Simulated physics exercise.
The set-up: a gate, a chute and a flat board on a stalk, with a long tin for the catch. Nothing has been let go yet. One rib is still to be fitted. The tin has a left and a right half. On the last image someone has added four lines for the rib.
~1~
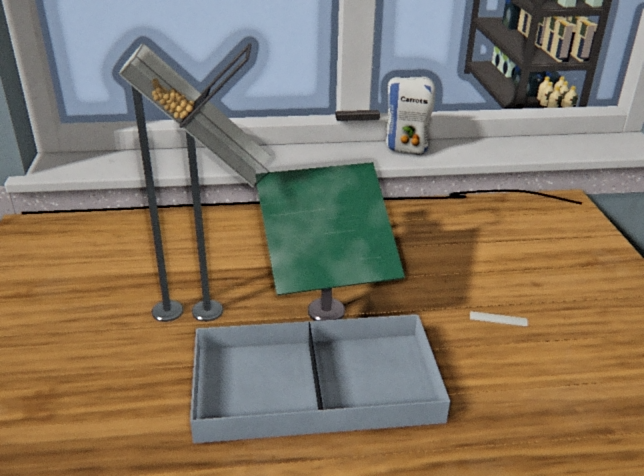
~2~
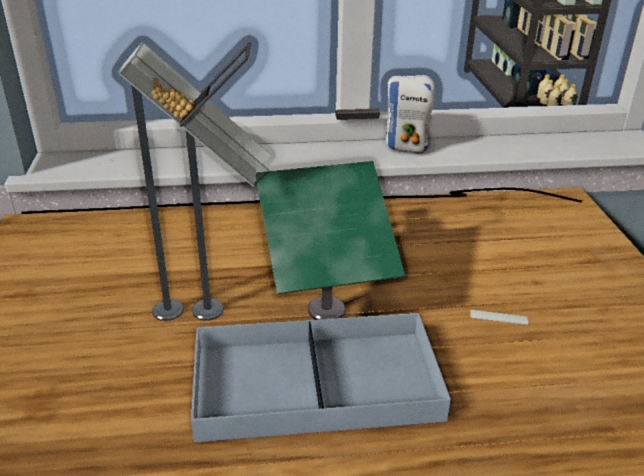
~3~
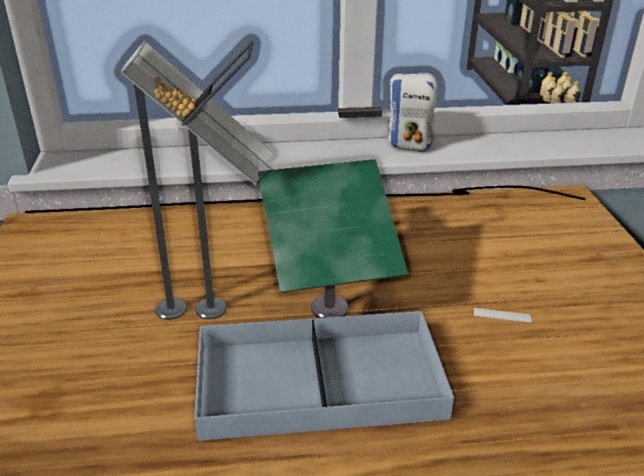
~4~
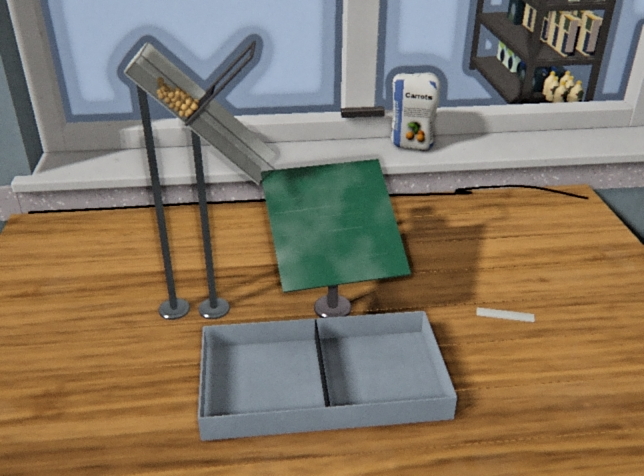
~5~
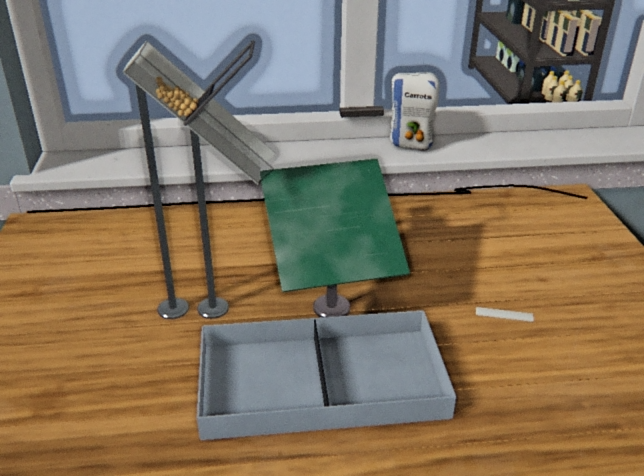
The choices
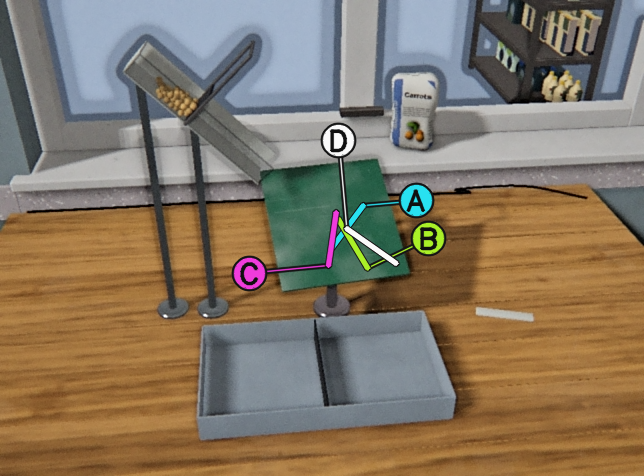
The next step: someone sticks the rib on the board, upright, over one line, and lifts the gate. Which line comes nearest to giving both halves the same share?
C is best.
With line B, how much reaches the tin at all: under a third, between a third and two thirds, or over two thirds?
It is over two thirds.
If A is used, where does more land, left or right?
The right half.
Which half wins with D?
The right half.
On the marked copy, line A from (363, 205) to (331, 247); line B from (338, 218) to (367, 268); line C from (336, 212) to (328, 265); line D from (346, 228) to (396, 263).
Choosing A, of what is caught, a small share in the left half, all but a few in the right.
Choosing B, of what is caught, only a few in the left half, all but a few in the right.
Choosing C, of what is caught, close to half in the left half, close to half in the right.
Choosing D, of what is caught, a small share in the left half, all but a few in the right.
